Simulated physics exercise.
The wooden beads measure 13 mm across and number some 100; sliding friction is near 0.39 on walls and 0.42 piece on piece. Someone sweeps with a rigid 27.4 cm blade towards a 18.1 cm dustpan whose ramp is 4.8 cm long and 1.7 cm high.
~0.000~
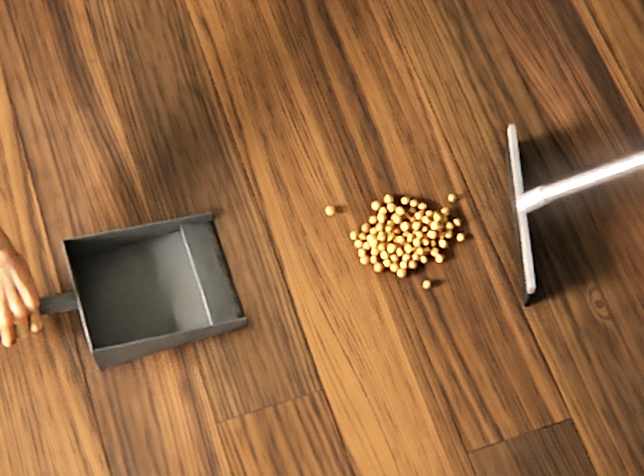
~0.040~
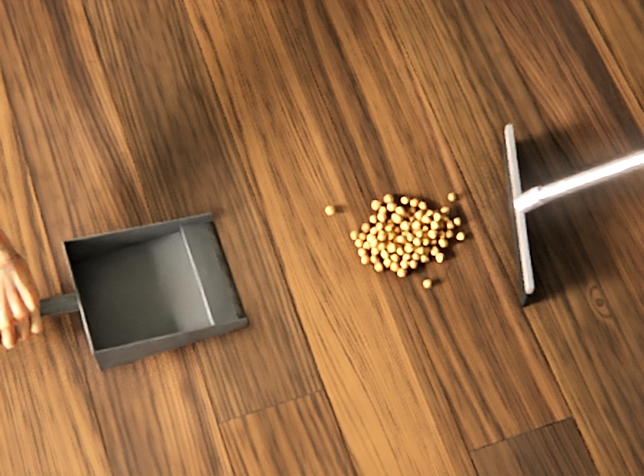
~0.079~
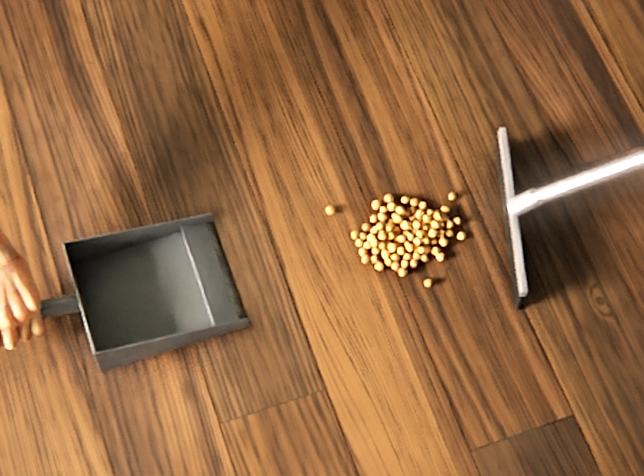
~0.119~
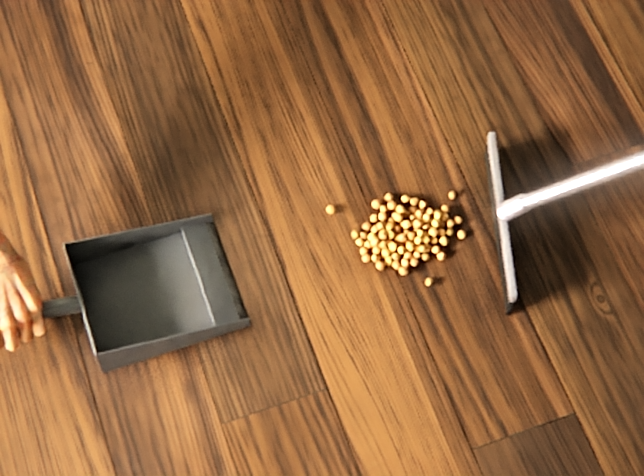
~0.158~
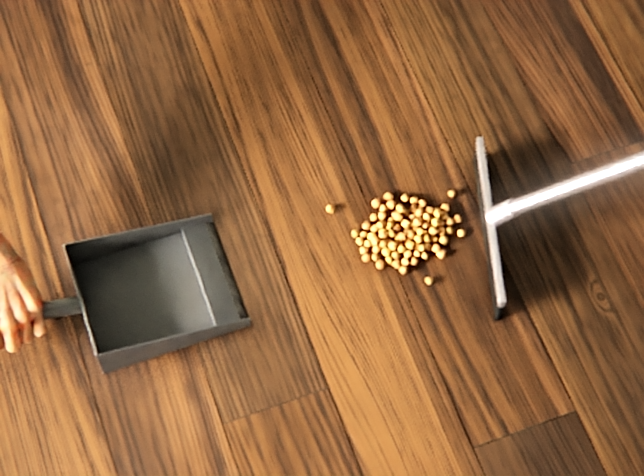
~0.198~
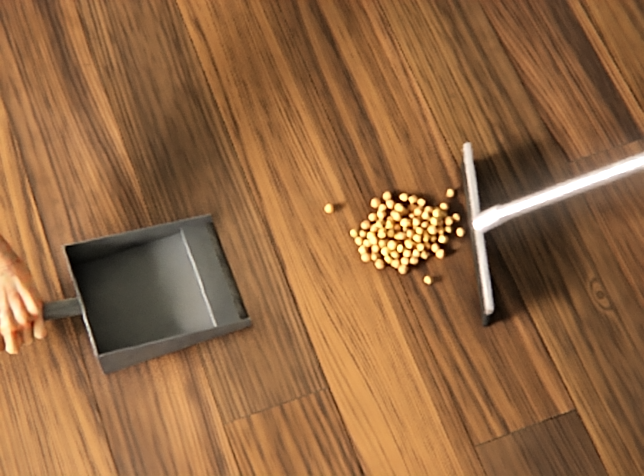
A pale, straight-edged blade on a light handle slides slowly leftward from the right side of a brown wooden plank floor, seen from above. A loose heap of small, round, golden-yellow beads lies near the middle, with a few strays around it, while a hand at the left edge holds a dark grey dustpan. The blade closes the gap to the heap, whose beads stay put, and the view barely shifts.
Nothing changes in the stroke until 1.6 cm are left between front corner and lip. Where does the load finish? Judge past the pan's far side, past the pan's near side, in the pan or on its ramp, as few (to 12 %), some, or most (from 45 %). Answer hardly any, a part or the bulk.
Past the pan's far side: Hardly any; past the pan's near side: A part; in the pan or on its ramp: Hardly any.
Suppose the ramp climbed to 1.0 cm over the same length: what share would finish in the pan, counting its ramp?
Then about 5 per cent.
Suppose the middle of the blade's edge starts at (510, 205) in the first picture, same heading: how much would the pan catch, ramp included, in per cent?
Some 5 per cent.
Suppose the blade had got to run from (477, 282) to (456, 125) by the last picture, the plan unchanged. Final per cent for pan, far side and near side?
Pan 20, far 35, near 5.
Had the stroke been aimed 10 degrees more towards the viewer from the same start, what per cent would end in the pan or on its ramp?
It would be near 0 per cent.
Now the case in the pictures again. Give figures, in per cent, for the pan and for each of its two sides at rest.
Far side 5, near side 20, pan 5.
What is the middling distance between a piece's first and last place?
Roughly 22 cm.
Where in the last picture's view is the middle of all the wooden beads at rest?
Around (260, 268).
Then, at 0.49 s, middle of the blade 21 cm from the lip; 0 % over the lip, far side 0 %, near side 10 %.
Then, at 0.68 s, middle of the blade 11 cm from the lip; 0 % over the lip, far side 5 %, near side 20 %.
After 0.99 s, middle of the blade 6 cm from the lip; 5 % over the lip, far side 5 %, near side 20 %.
At rest (1.6 s), far side 5 %, near side 20 %, pan 5 %, in front of the lip or behind the blade 70 %.
